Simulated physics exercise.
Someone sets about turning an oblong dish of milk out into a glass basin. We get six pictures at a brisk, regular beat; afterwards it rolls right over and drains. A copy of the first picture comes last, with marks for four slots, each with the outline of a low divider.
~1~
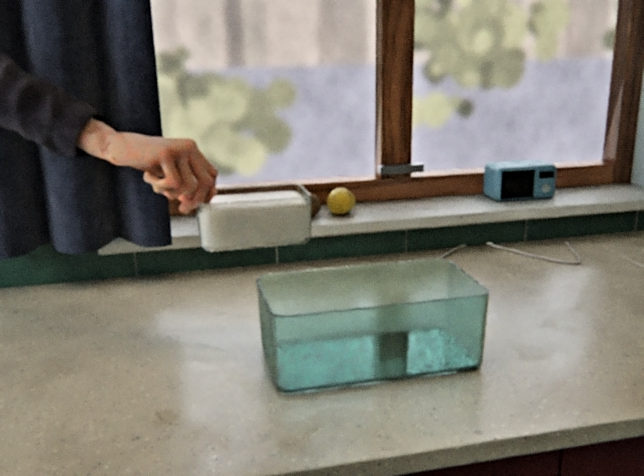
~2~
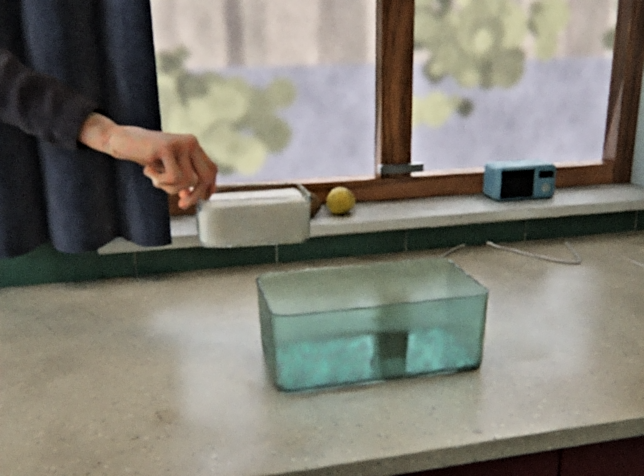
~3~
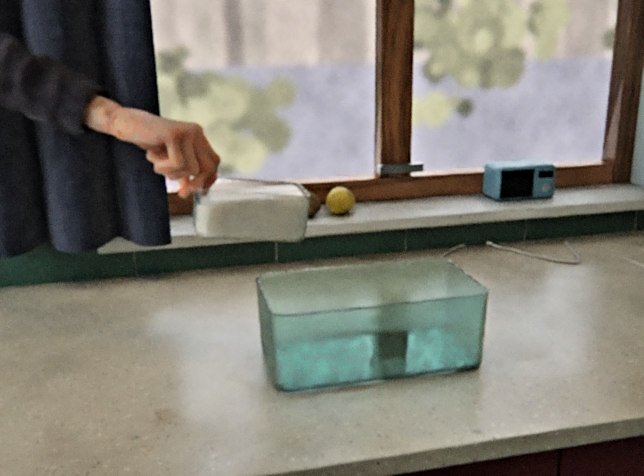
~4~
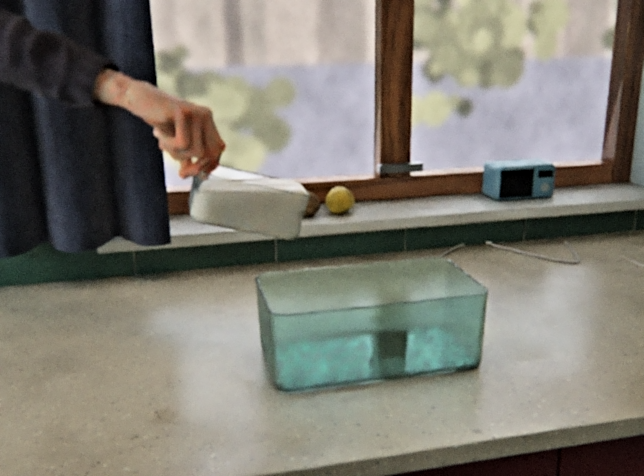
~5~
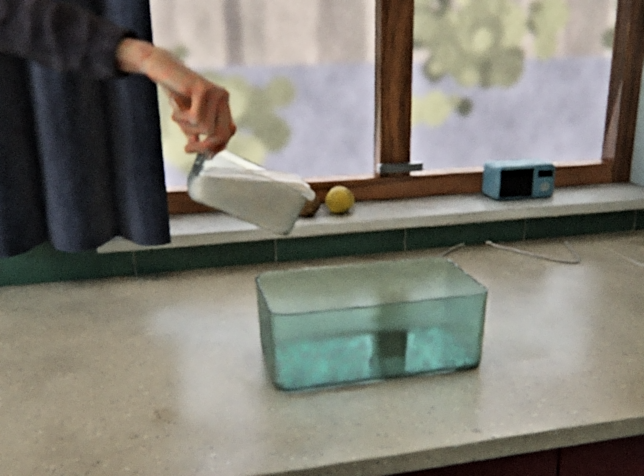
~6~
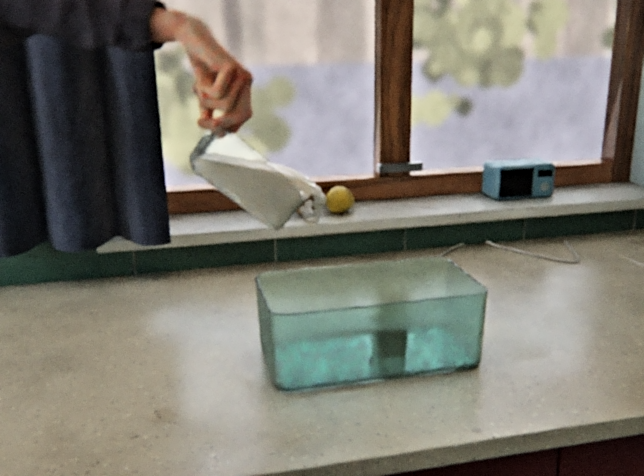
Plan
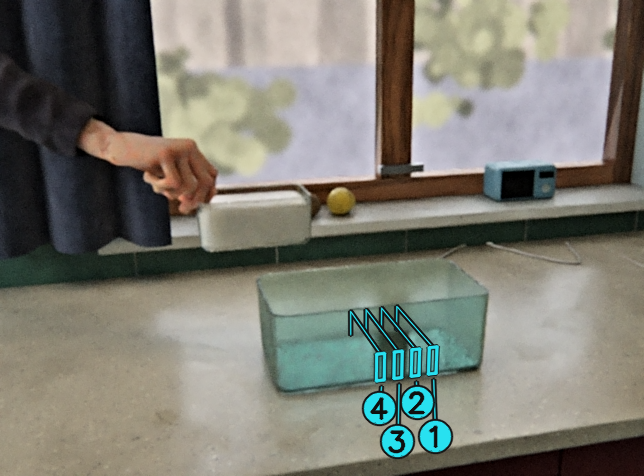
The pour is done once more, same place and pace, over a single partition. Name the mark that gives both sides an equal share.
I would pick slot 2.
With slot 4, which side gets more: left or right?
More ends on the right.
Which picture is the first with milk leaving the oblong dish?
Picture 4.
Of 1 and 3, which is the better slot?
3 it is.
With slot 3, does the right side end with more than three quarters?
No, it does not.
On the marked copy, 1 at (433, 379); 2 at (416, 381); 3 at (399, 384); 4 at (381, 386).
Choosing 1, about 83 % ends left of the wall and 15 % right of it; 3 % is lost outside.
Choosing 2, about 49 % ends left of the wall and 45 % right of it; 6 % is lost outside.
Choosing 3, about 31 % ends left of the wall and 65 % right of it; 4 % is lost outside.
Choosing 4, about 20 % ends left of the wall and 77 % right of it; 3 % is lost outside.
